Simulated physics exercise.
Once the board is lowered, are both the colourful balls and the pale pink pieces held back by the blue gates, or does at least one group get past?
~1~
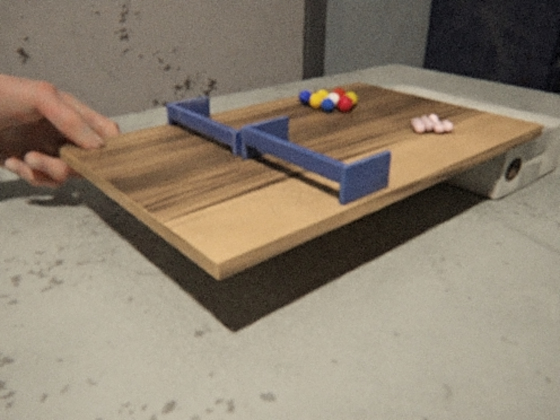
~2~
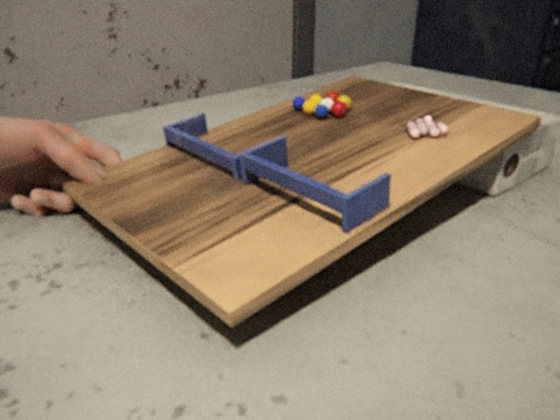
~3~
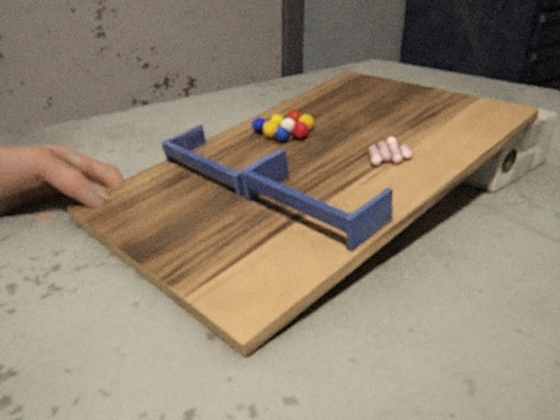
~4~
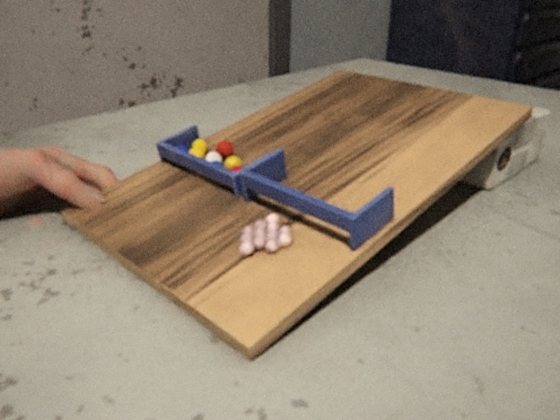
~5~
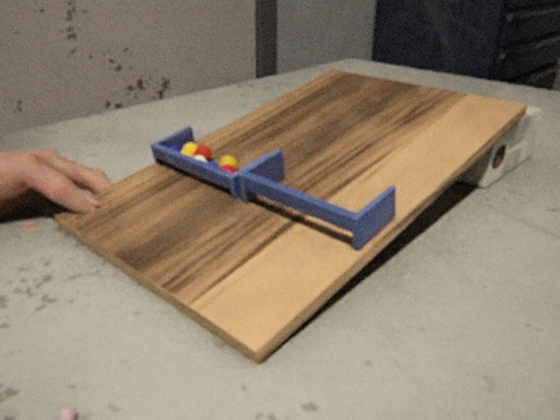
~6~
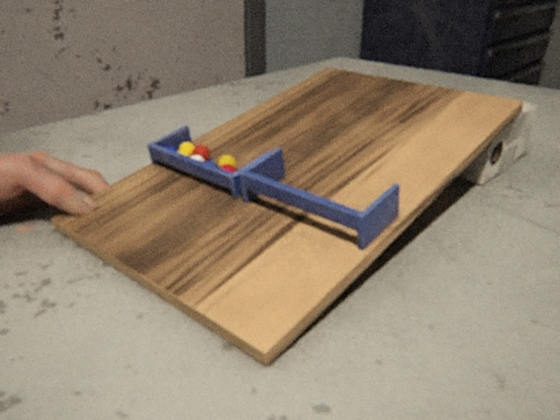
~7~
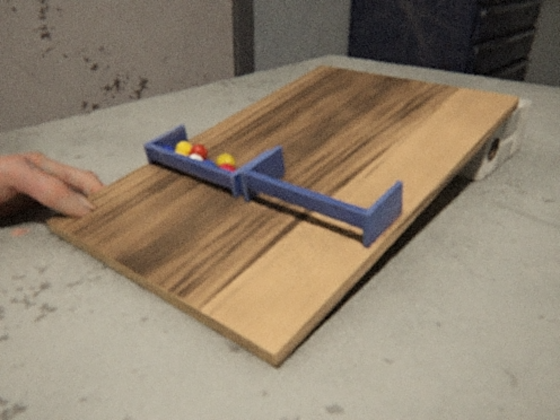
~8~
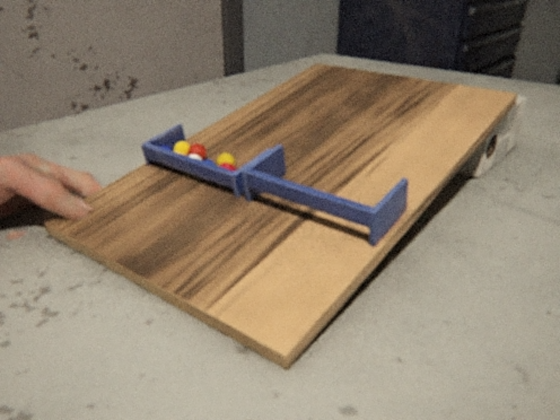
One group gets past, as the pale pink pieces slip under the near gate. The colourful balls are stopped by the far gate and stay behind it.
To begin with, a hand at the left holds up one end of a striped wooden board, with a cluster of colourful balls and a group of small pale pink pieces resting near its far end, above two blue gates. The hand lowers its end toward the table, and the board tilts into a ramp. Both groups then start moving down the slope. The colourful balls come to a stop behind the far gate, while the pink pieces slip under the near one. At the end the balls remain gathered behind their gate, and the pink pieces are gone from the board.
